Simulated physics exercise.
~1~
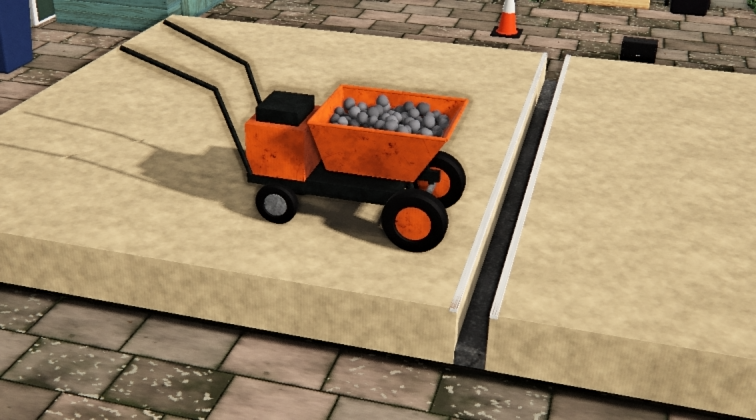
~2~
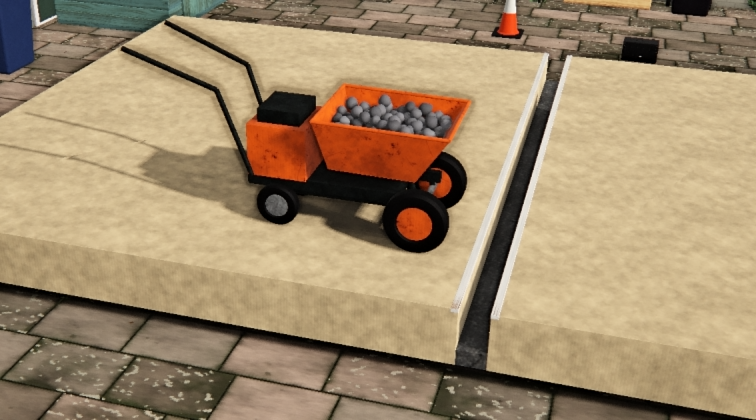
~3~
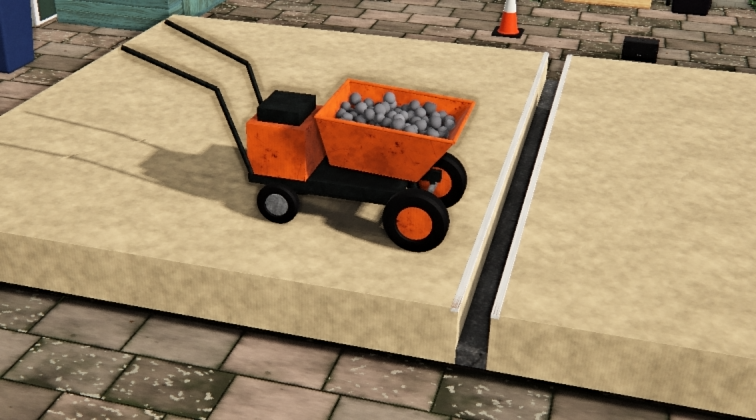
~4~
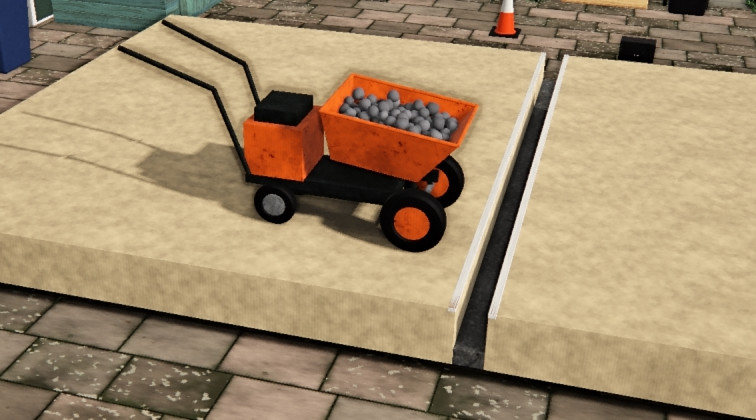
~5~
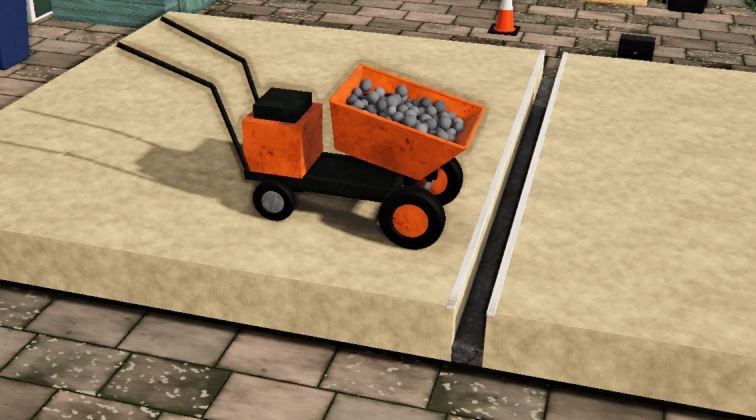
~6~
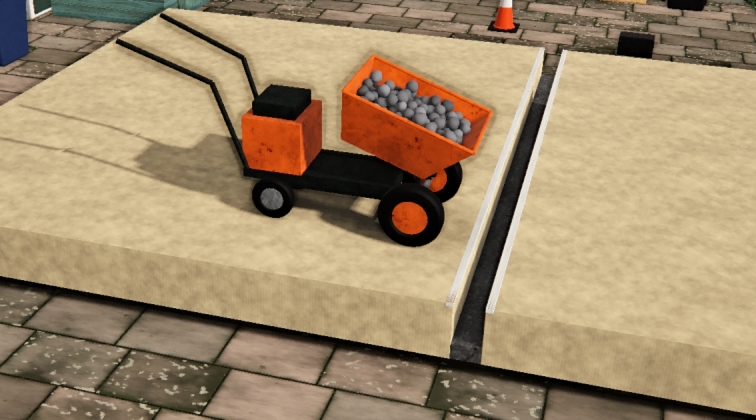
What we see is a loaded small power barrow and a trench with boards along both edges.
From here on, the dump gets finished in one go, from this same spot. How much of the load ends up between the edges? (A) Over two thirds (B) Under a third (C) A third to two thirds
Under a third (B).
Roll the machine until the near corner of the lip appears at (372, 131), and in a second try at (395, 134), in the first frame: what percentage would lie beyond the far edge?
In order, close to 0 and 20 in a hundred.
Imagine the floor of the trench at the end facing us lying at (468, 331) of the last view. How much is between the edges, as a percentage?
I'd guess close to 0 percent.
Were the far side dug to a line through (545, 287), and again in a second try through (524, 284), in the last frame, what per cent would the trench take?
Lab note: Case 1 near 80 percent, case 2 near 50 percent.
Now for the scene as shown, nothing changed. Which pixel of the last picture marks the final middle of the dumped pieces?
Once nothing moves, the middle sits near (557, 236).
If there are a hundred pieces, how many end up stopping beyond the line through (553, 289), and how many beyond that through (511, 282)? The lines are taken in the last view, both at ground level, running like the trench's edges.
Close to 30 % and 70 %, in that order.
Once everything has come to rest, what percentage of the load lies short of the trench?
I'd put it at around 0 percent.
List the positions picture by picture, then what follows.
In the first frame, lip of the skip (446, 140), level; top of the load (385, 119), round cobbles; first edge of the trench (464, 279); far edge (502, 285), the trench under half as wide as the skip, and about as deep as wide.
In the second frame, lip of the skip (449, 141), level; top of the load (388, 119).
In the third frame, lip of the skip (453, 143), tipped barely; top of the load (380, 111).
In the fourth frame, lip of the skip (457, 146), tipped a little; top of the load (373, 114).
In the fifth frame, lip of the skip (465, 149), tipped a little; top of the load (380, 108).
In the sixth frame, lip of the skip (473, 153), tipped clearly; top of the load (381, 104); first edge of the trench (460, 273); far edge (499, 280).
Just after the last frame, skip tipped steeply; every one in the skip.
A moment on, skip tipped right over; the larger part in the skip; roughly a quarter beyond it; just a few falling.
Further on, skip tipped right over; roughly a third in the skip; roughly two thirds beyond it.
When it is over, skip tipped right over; roughly a quarter in the skip; just a few in or heaped over the trench; roughly two thirds beyond it.
